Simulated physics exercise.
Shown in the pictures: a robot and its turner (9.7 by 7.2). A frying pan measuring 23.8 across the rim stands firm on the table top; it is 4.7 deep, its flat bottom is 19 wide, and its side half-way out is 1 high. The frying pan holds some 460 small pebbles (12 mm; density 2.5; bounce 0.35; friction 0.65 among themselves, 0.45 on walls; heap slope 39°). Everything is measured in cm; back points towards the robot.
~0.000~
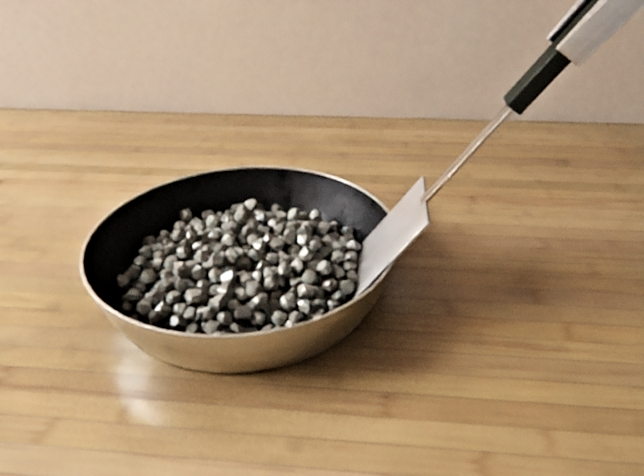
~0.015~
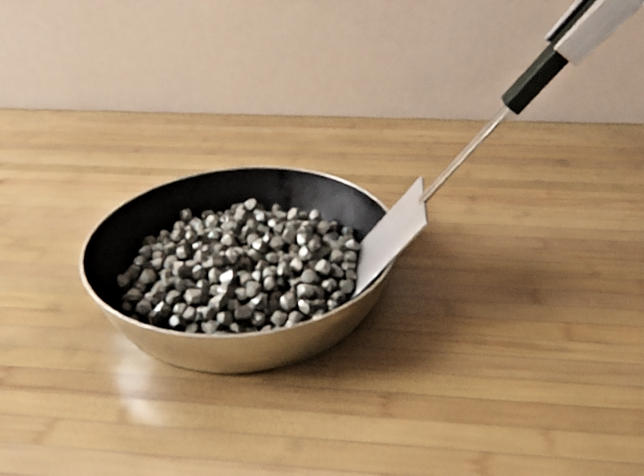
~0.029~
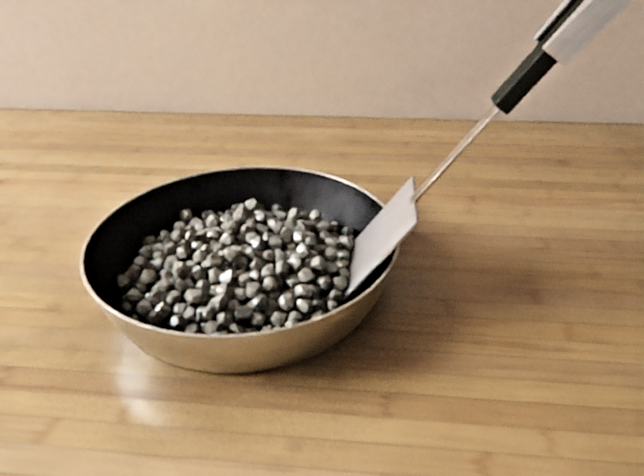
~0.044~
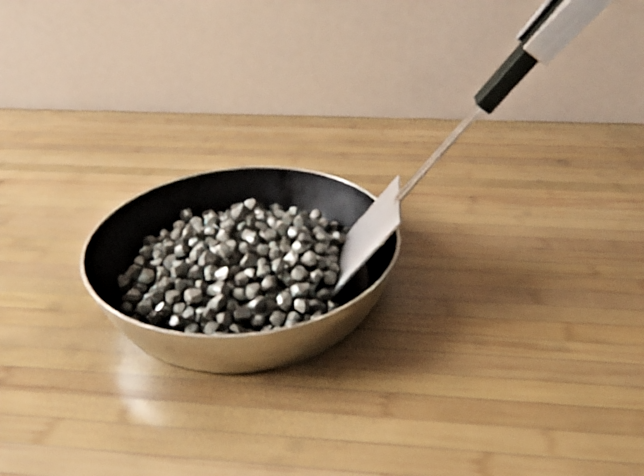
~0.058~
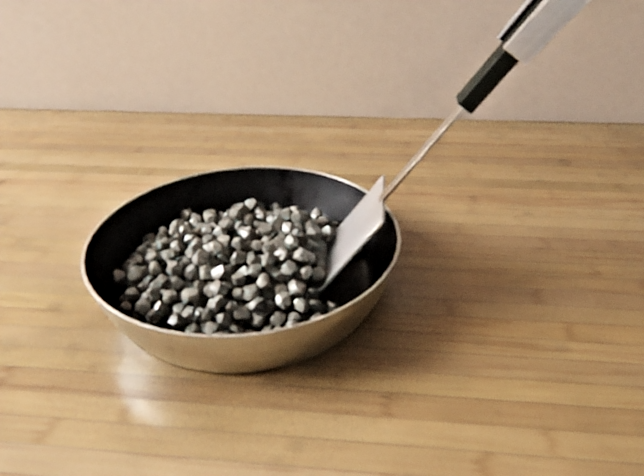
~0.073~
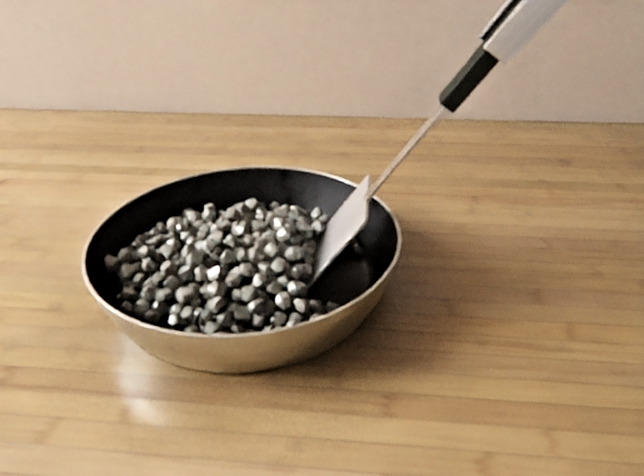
The clip shows a robot's turner at the right rim of a frying pan of small grey pebbles on a wooden table top; the blade slides slowly left into the pan, pushing nearby pebbles and baring some dark pan surface.
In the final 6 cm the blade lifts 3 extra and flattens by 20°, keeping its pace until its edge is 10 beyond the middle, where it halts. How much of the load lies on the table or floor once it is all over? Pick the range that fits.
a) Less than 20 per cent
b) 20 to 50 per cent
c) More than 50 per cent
20 to 50 per cent.
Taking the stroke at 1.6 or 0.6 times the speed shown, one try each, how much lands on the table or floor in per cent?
First try around 35 %, second try around 25 %.
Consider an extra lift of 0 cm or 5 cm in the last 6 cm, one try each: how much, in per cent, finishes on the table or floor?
Close to 20 and 30 percent respectively.
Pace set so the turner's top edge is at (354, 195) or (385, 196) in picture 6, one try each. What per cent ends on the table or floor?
35 % and 25 %.
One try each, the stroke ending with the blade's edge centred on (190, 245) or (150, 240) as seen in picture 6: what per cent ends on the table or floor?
Around 5 per cent for the first try and 15 per cent for the second.
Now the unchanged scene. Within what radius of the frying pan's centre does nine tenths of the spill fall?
Around 30 centimetres.
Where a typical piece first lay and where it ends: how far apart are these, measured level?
Distance: Around 4 cm.
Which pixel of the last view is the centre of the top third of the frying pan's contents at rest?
The middle lies somewhere around (198, 223).
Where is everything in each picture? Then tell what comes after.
In the first frame, turner top edge at (426, 198), sloping 55°; upper third of the load around (250, 256), from x 125 to 355, top at y 205; 463 in the frying pan.
In the second frame, turner top edge at (425, 198), sloping 55°; upper third of the load around (250, 256), from x 125 to 355, top at y 205.
In the third frame, turner top edge at (415, 198), sloping 55°; upper third of the load around (252, 256), from x 125 to 355, top at y 205.
In the fourth frame, turner top edge at (400, 197), sloping 55°; upper third of the load around (249, 251), from x 125 to 355, top at y 205.
In the fifth frame, turner top edge at (384, 196), sloping 55°; upper third of the load around (251, 247), from x 120 to 355, top at y 205.
In the sixth frame, turner top edge at (368, 196), sloping 55°; upper third of the load around (243, 246), from x 110 to 355, top at y 205; 463 in the frying pan.
By 0.13 s, sloping 55°, highest piece 7 above the table; 463 in the frying pan.
By 0.19 s, sloping 49°, highest piece 9 above the table; 462 in the frying pan, 1 on the blade or in flight.
By 0.42 s, sloping 35°, highest piece 12 above the table; 320 in the frying pan, 52 on the table or floor, 91 on the blade or in flight.
By 1.47 s, sloping 35°, highest piece 5 above the table; 316 in the frying pan, 147 on the table or floor.
Final count, 316 in the frying pan, 147 on the table or floor. That is 32 % on the table or floor.
